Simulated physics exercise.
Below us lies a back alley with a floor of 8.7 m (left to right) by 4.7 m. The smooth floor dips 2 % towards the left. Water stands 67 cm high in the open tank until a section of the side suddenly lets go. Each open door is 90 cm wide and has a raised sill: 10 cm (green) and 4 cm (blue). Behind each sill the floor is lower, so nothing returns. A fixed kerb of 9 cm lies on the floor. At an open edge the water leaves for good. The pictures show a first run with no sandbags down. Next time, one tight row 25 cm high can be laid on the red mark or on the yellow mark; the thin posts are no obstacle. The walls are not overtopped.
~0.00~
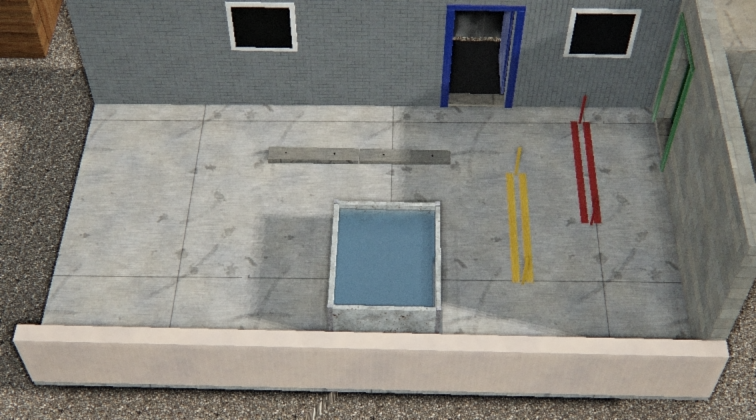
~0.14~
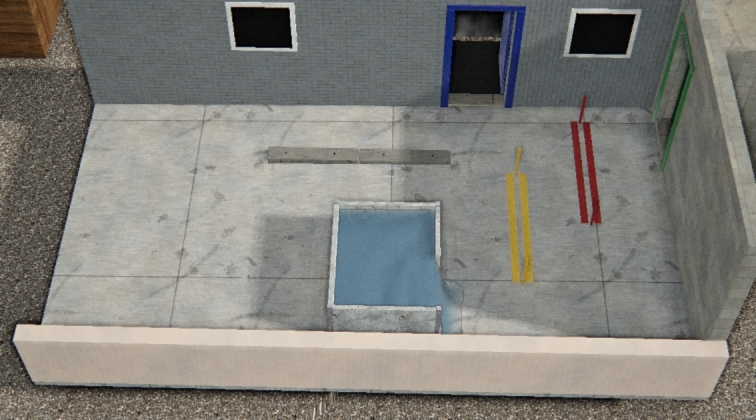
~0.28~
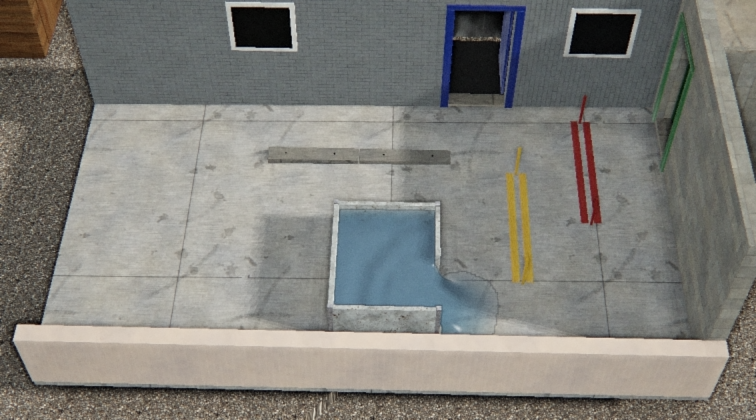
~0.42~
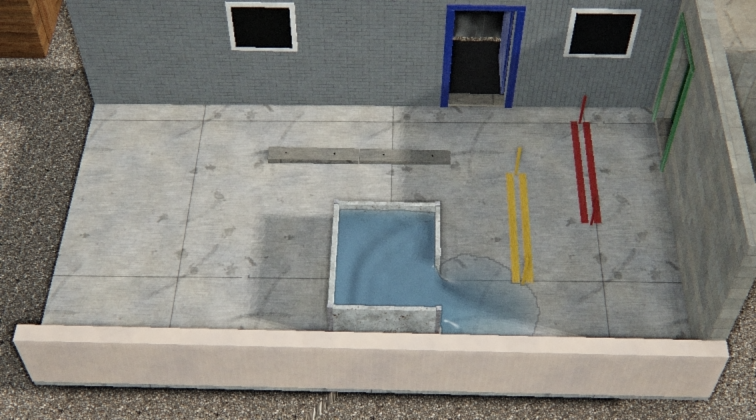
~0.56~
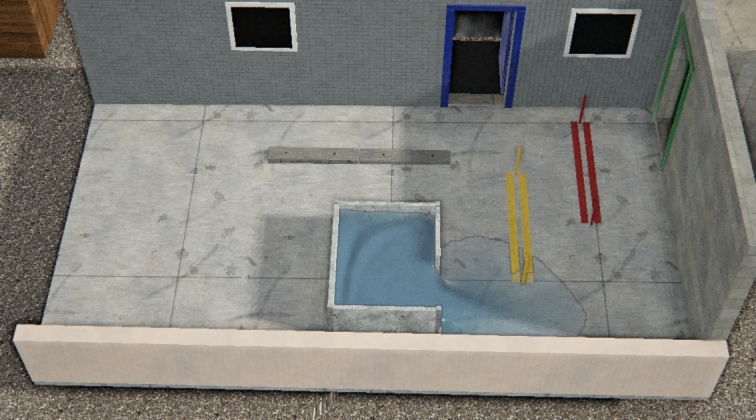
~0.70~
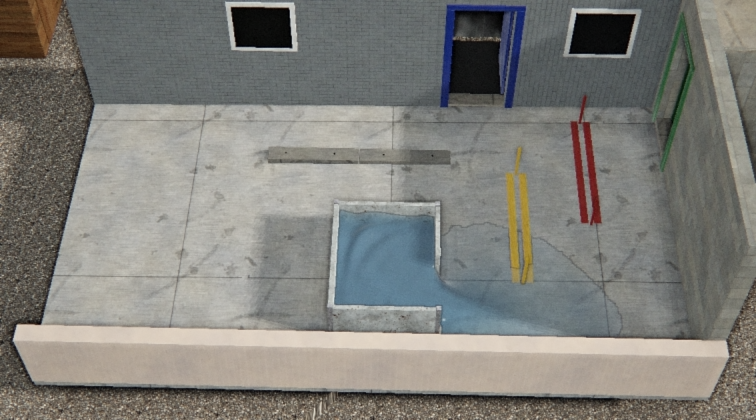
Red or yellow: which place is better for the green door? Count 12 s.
The yellow mark.
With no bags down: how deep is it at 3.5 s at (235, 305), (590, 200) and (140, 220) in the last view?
In that order: 0, 7 and 0 cm.
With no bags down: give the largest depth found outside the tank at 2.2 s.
About 32 cm.
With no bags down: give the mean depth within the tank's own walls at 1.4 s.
Some 41 cm.
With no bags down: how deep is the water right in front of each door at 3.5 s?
Depths in cm: Green 7, blue 0.
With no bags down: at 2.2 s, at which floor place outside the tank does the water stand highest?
Around (681, 354).
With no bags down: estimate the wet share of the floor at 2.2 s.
About 25 per cent.
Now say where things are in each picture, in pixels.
Still water, 67 cm deep, in the open tank at (386, 257), in the first picture.
The front is at (451, 284), 0.5 m from the gap at (435, 301); 0.2 m2 of floor is under water; 67 cm left at the back of the open tank, in the second picture.
Water pours out at (434, 303) and has run 0.8 m, to (489, 292); typically 10 cm deep outside, 67 cm at the open tank's back, in the third picture.
Water pours out at (434, 304) and has run 1.4 m, to (534, 310); typically 7 cm deep outside, 63 cm at the open tank's back, in the fourth picture.
Water pours out at (434, 303) and has run 2.0 m, to (579, 322); typically 5 cm deep outside, 56 cm at the open tank's back, in the fifth picture.
The front is at (614, 326), 2.5 m from the gap at (434, 303); 4.1 m2 of floor is under water; 58 cm left at the back of the open tank, in the sixth picture.
After 1.4 s water covers 20 % of the floor and is deepest (31 cm) near (682, 365) in the run without bags; in at the green door, 0 L with no bags, 0 L with the row on red, 0 L on yellow.
After 2.2 s water covers 25 % of the floor and is deepest (32 cm) near (681, 354) in the run without bags; in at the green door, 0 L with no bags, 0 L with the row on red, 0 L on yellow.
After 3.5 s water covers 30 % of the floor and is deepest (22 cm) near (618, 107) in the run without bags; in at the green door, 0 L with no bags, 0 L with the row on red, 0 L on yellow.
After 7.0 s water covers 60 % of the floor and is deepest (10 cm) near (551, 124) in the run without bags; in at the green door, 5 L with no bags, 53 L with the row on red, 1 L on yellow.
After 12.0 s water covers 80 % of the floor and is deepest (7 cm) near (460, 158) in the run without bags; in at the green door, 5 L with no bags, 62 L with the row on red, 1 L on yellow.
